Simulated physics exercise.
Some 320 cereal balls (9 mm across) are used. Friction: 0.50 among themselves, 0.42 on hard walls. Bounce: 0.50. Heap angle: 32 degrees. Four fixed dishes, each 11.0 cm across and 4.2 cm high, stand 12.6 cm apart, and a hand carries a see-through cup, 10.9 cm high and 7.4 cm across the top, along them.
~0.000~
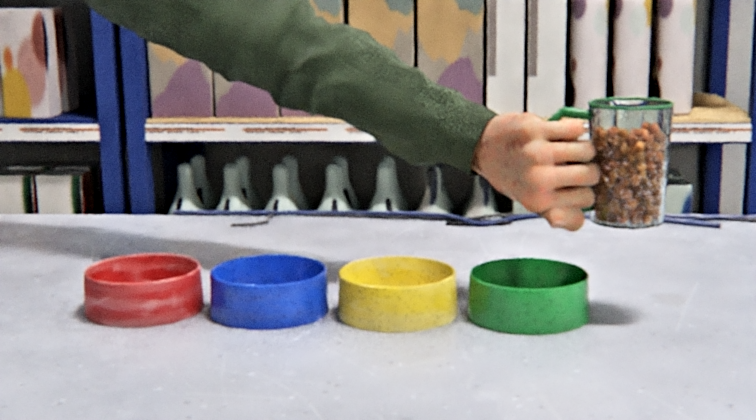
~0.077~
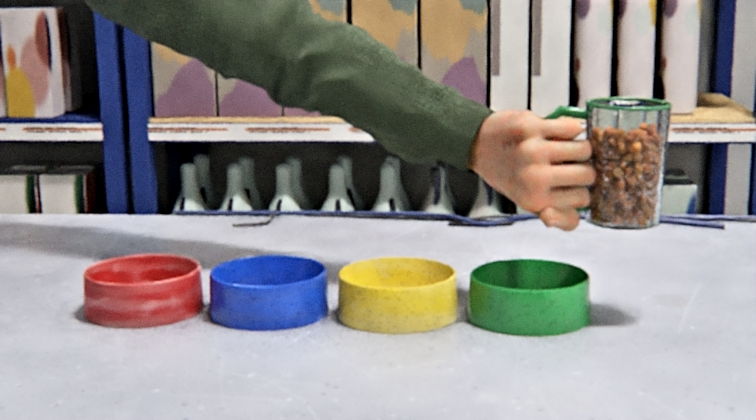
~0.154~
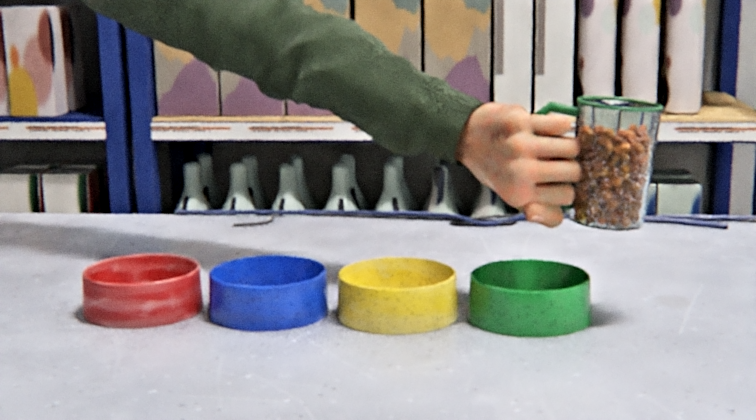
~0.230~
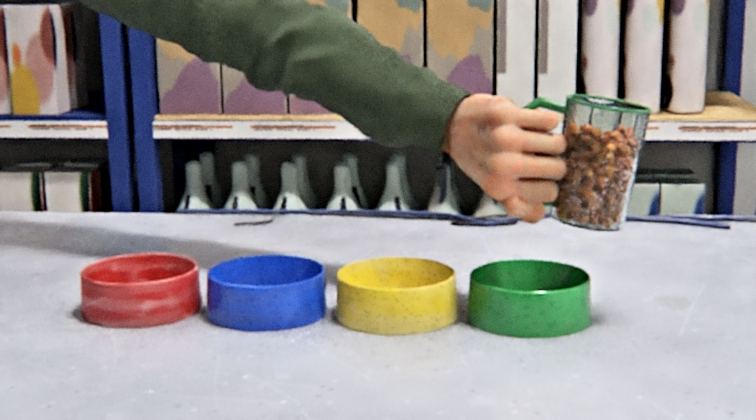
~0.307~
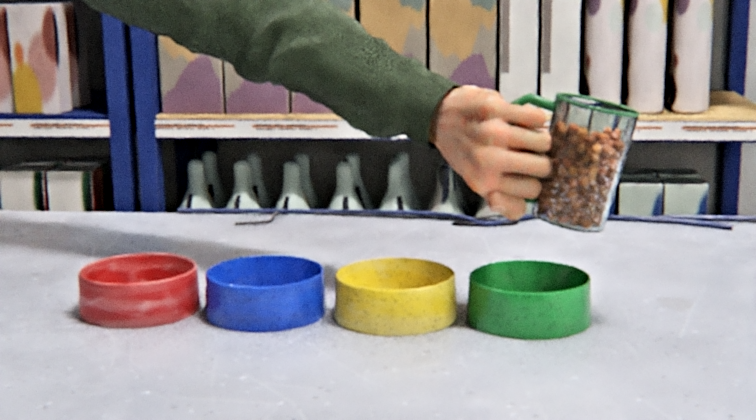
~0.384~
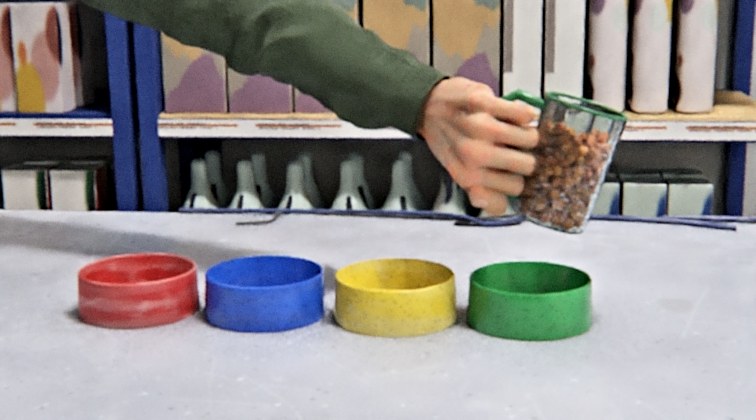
In the video, a hand in a green sleeve holds a clear cup of small brown pieces above a row of red, blue, yellow and green dishes, moving it a short way left while gradually tilting it to the right.
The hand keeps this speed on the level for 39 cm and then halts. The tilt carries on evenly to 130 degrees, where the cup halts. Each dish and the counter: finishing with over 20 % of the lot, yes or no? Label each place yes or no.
Red: No. Blue: Yes. Green: No. Yellow: No. Counter: No.
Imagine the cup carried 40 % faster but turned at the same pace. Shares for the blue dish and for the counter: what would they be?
Shares - blue 100, counter 0.
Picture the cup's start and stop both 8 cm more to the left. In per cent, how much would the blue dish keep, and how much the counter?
Shares in that case - blue 30 / counter 40.
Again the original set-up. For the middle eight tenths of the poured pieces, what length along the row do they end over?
It spans about 6 centimetres along the dishes.
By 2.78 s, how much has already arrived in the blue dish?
95 % so far.
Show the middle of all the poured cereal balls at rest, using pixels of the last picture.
Centre at rest: Approx. (275, 291) px.
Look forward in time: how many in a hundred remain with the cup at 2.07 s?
Reading: Approx. 95 %.
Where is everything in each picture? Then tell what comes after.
Cup at (629, 162), tilt 0 degrees, lip at (672, 103), moved 0.0 cm; middle of the pieces at (632, 173); green dish at (529, 274); yellow dish at (397, 272); blue dish at (269, 270); red dish at (143, 269), in the first frame.
Cup at (625, 163), tilt 1 degrees, lip at (670, 105), moved 0.4 cm; middle of the pieces at (628, 174), in the second frame.
Cup at (612, 163), tilt 5 degrees, lip at (661, 107), moved 1.7 cm; middle of the pieces at (615, 174), in the third frame.
Cup at (597, 163), tilt 9 degrees, lip at (650, 110), moved 3.0 cm; middle of the pieces at (599, 174), in the fourth frame.
Cup at (582, 163), tilt 13 degrees, lip at (638, 114), moved 4.4 cm; middle of the pieces at (583, 174), in the fifth frame.
Cup at (567, 164), tilt 17 degrees, lip at (627, 118), moved 5.8 cm; middle of the pieces at (568, 175); green dish at (530, 278); yellow dish at (395, 275); blue dish at (264, 272); red dish at (137, 269). The cup turns about 50 degrees a second and travels 18 cm a second, in the sixth frame.
Then, at 1.39 s, tilt 69 degrees; cup holds 100 %.
After 2.07 s, tilt 104 degrees; cup holds 95 %.
After 2.78 s, tilt 130 degrees; cup holds 0 %, blue 95 %.
By 3.3 s all is still; red 0 %, blue 95 %, green 0 %, yellow 0 %, counter 0 %.
